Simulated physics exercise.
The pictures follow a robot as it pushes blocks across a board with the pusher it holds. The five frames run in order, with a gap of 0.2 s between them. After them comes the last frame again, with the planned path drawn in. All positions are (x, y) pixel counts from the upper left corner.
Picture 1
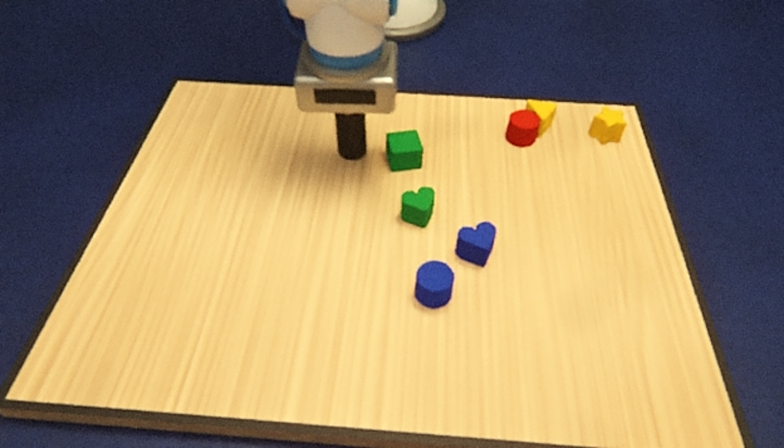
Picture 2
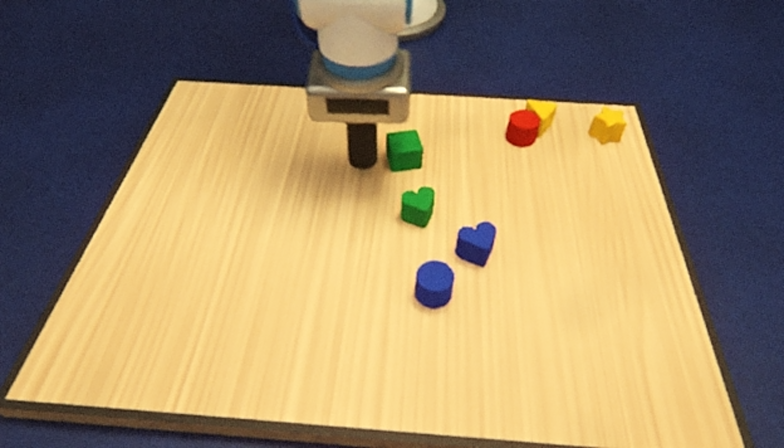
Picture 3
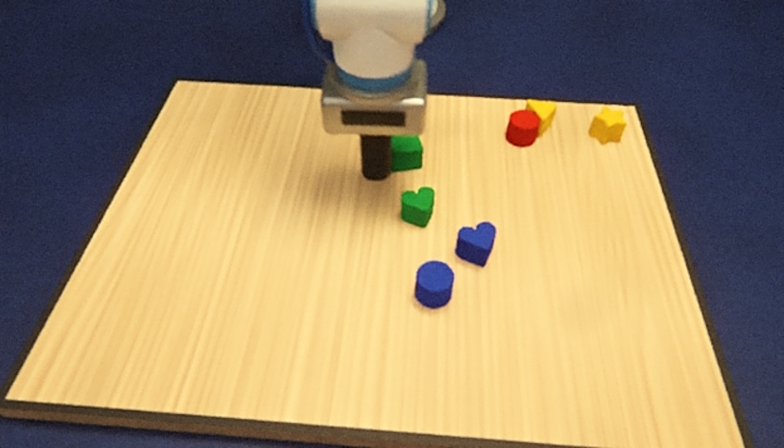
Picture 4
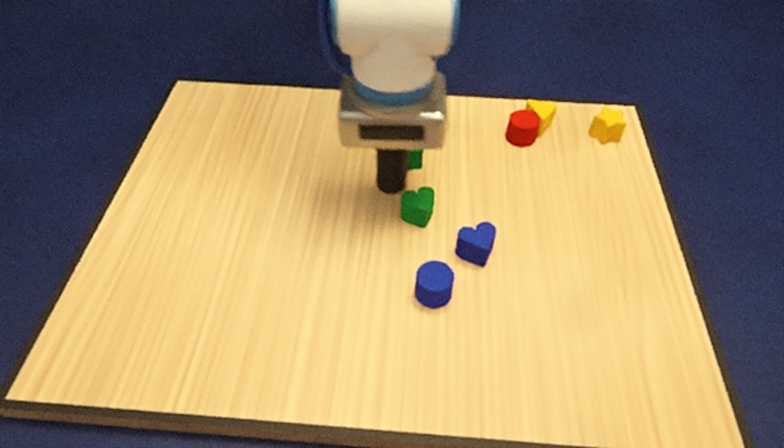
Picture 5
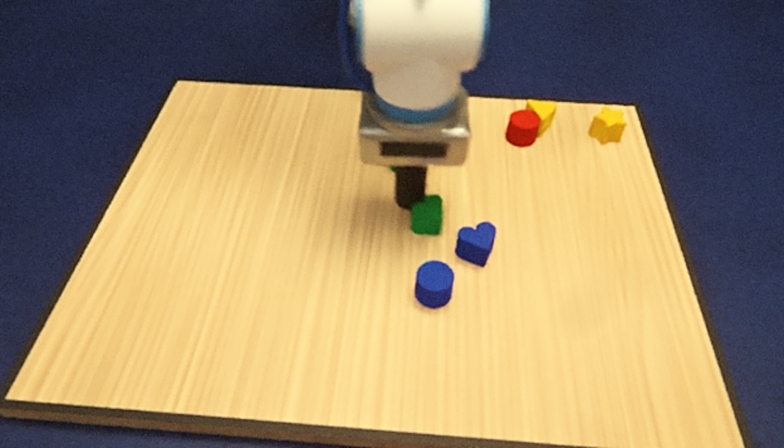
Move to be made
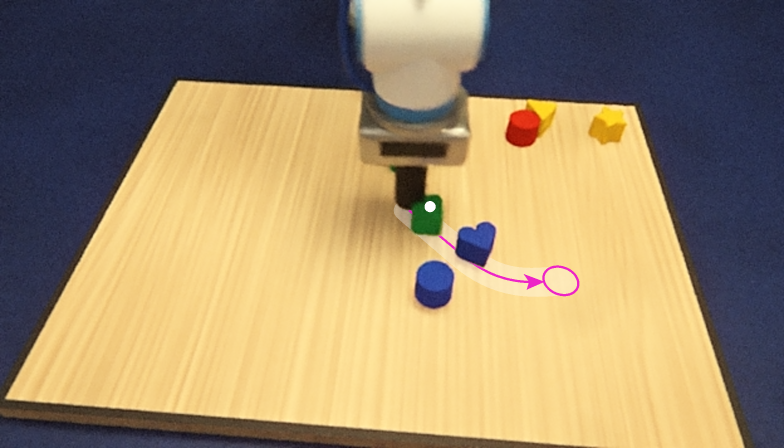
A robot arm slid its dark pusher down and to the right across the wooden board, past the green cube, then nudged the green heart slightly toward the blue heart while the other blocks stayed put.
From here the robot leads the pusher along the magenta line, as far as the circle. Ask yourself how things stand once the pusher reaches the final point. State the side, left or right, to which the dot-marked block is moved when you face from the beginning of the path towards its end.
That block drifts right.
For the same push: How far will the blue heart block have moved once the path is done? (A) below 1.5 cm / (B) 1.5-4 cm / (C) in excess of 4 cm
C (in excess of 4 cm)
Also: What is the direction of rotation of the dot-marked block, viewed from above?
It rotates clockwise.
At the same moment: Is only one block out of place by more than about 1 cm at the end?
Final answer: No.
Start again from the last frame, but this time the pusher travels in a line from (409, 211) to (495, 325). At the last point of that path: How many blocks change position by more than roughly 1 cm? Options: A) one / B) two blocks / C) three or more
Option B.
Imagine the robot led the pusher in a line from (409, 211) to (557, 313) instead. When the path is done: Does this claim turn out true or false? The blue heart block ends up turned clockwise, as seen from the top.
This is false.
The line goes from (409, 211) over (450, 244) and (499, 277) to (561, 281); the dot is on the green heart block.
On the path given first. One third of the way, pusher (452, 233); green heart block (469, 246), turned 15° clockwise; blue heart block (499, 246), turned 70° anticlockwise.
Two thirds of the way, pusher (504, 266); green heart block (509, 284), turned 45° clockwise; blue heart block (545, 262), turned 115° anticlockwise.
At the end, pusher (566, 269); green heart block (514, 287), turned 65° clockwise; blue round block unmoved; blue heart block (608, 270), turned 100° anticlockwise.
